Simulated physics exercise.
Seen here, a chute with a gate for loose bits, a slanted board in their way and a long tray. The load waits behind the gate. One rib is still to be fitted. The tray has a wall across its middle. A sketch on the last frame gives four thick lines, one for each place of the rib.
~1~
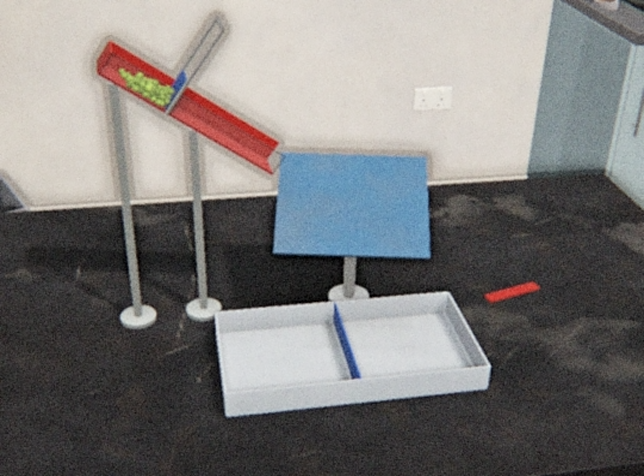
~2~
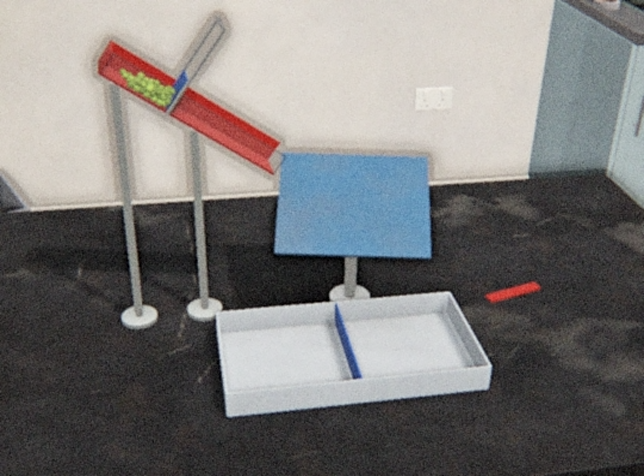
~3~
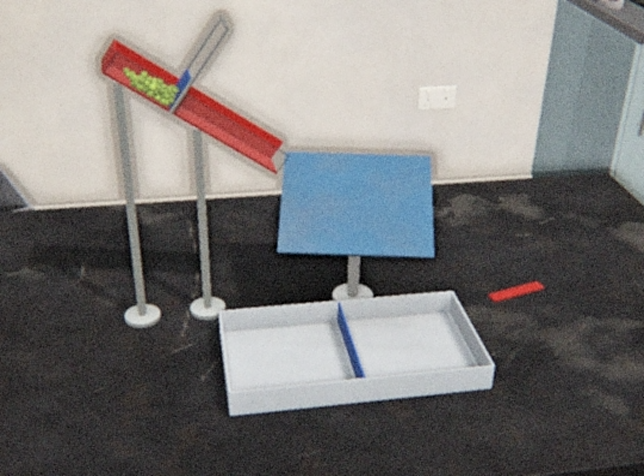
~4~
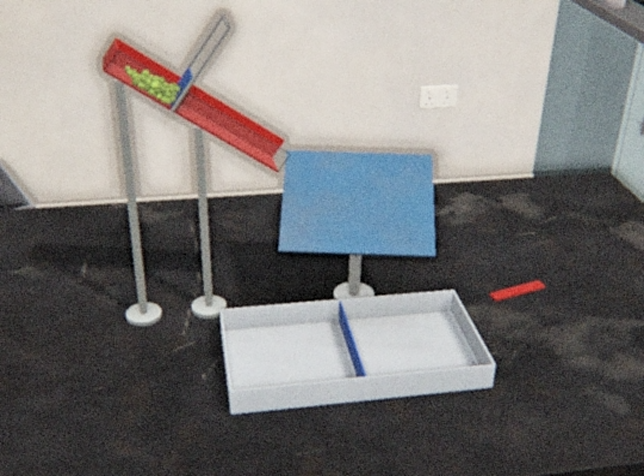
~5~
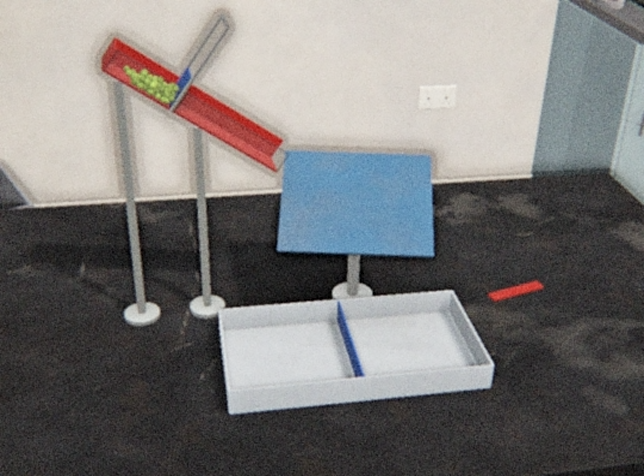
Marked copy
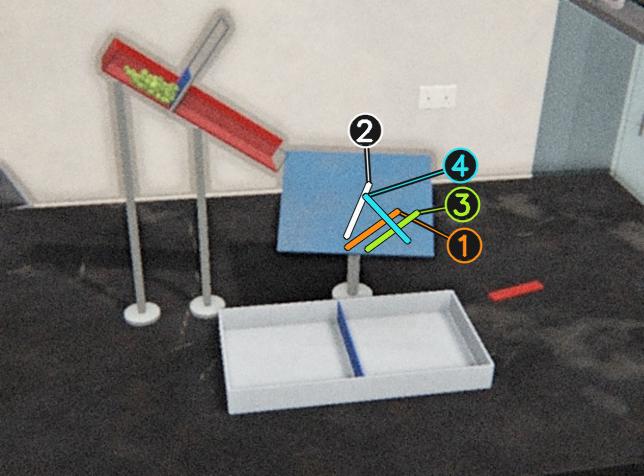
Green peas sit motionless behind the closed gate of a sloping red chute held up on two grey posts. Beside it, a tilted blue board stands behind a long white tray split by a blue wall, with a red strip lying to the right. Only the view shifts very slightly.
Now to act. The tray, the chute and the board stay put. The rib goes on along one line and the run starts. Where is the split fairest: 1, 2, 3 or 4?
Line 3 does it best.
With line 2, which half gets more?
Left.
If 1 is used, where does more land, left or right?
The left half.
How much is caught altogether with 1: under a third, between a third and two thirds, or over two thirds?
Over two thirds.
On the marked copy, line 1 from (397, 211) to (347, 247); line 2 from (368, 184) to (346, 236); line 3 from (417, 213) to (367, 249); line 4 from (365, 196) to (407, 240).
Choosing 1, of what is caught, nearly all in the left half, a small part in the right.
Choosing 2, of what is caught, most in the left half, a small part in the right.
Choosing 3, of what is caught, about two thirds in the left half, about a third in the right.
Choosing 4, of what is caught, about a quarter in the left half, most in the right.
